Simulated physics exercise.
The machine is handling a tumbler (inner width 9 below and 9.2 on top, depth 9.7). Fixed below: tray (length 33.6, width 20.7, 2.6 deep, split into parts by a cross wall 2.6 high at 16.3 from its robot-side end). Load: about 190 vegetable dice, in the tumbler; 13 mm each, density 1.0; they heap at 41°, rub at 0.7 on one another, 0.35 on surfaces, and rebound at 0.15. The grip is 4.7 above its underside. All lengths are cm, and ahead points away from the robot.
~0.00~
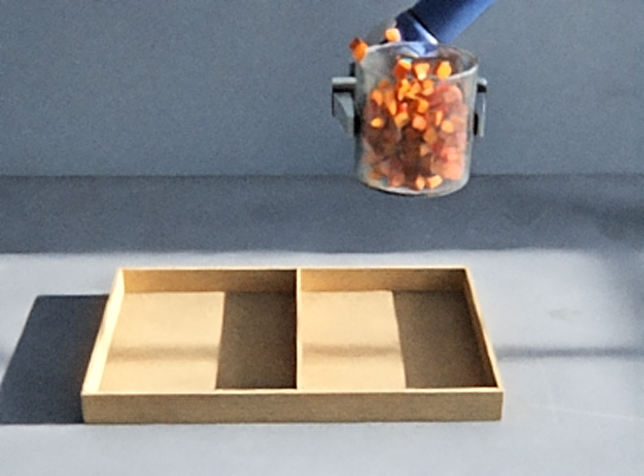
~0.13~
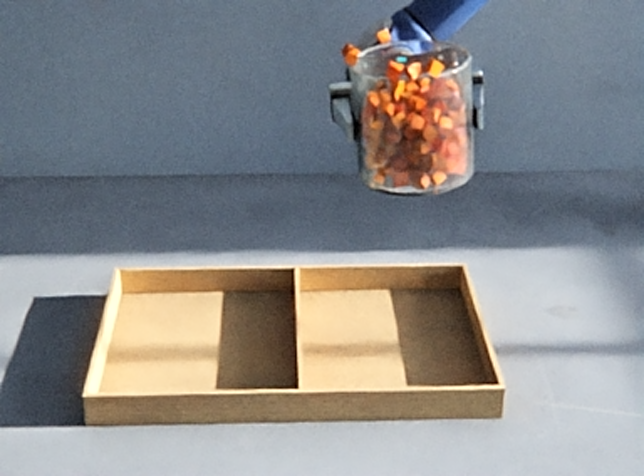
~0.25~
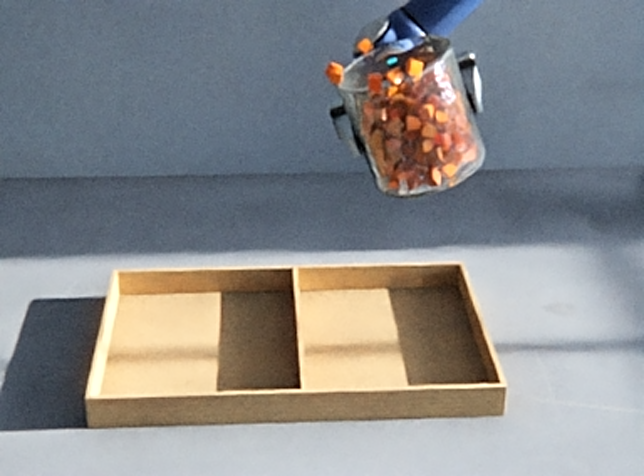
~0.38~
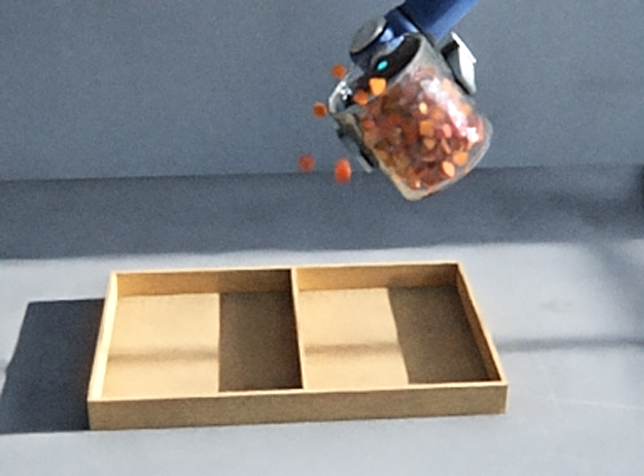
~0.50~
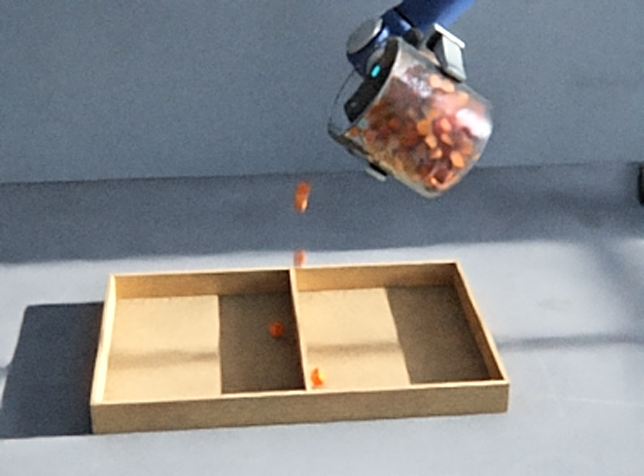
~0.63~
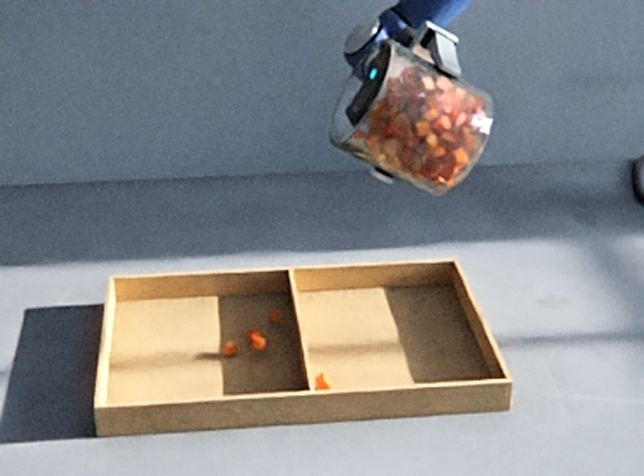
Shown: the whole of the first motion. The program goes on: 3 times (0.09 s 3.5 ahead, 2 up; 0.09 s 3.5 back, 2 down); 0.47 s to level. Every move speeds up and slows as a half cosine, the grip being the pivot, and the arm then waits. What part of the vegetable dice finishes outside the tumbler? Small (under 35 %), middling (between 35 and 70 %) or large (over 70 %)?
Answer: Middling; between 35 and 70 % of the vegetable dice finish outside the tumbler.
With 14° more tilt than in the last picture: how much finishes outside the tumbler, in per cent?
About 85 per cent.
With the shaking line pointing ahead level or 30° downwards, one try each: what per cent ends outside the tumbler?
About 35 and 10 per cent.
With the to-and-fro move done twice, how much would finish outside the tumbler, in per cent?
Then about 45 per cent.
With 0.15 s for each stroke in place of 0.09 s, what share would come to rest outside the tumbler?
Then about 10 per cent.
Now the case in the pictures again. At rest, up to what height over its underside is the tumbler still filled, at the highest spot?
About 7.5 cm.
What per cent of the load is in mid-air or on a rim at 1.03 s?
Roughly 16 per cent.
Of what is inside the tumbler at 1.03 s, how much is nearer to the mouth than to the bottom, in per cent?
Some 35 per cent.
By 1.03 s, tilted 60° forward, highest piece 24 above the table; 109 in the tumbler, 46 in the far-side part, 2 in the robot-side part, 1 on the table or floor, 29 in flight or on a rim.
By 1.44 s, tilted 23° forward, highest piece 25 above the table; 88 in the tumbler, 84 in the far-side part, 9 in the robot-side part, 5 on the table or floor, 1 in flight or on a rim.
By 1.84 s, level, highest piece 25 above the table; 88 in the tumbler, 85 in the far-side part, 9 in the robot-side part, 5 on the table or floor.
By 2.89 s, level, highest piece 25 above the table; 88 in the tumbler, 85 in the far-side part, 9 in the robot-side part, 5 on the table or floor.
Final count, 88 in the tumbler, 85 in the far-side part, 9 in the robot-side part, 5 on the table or floor. That is 53 % outside the tumbler.
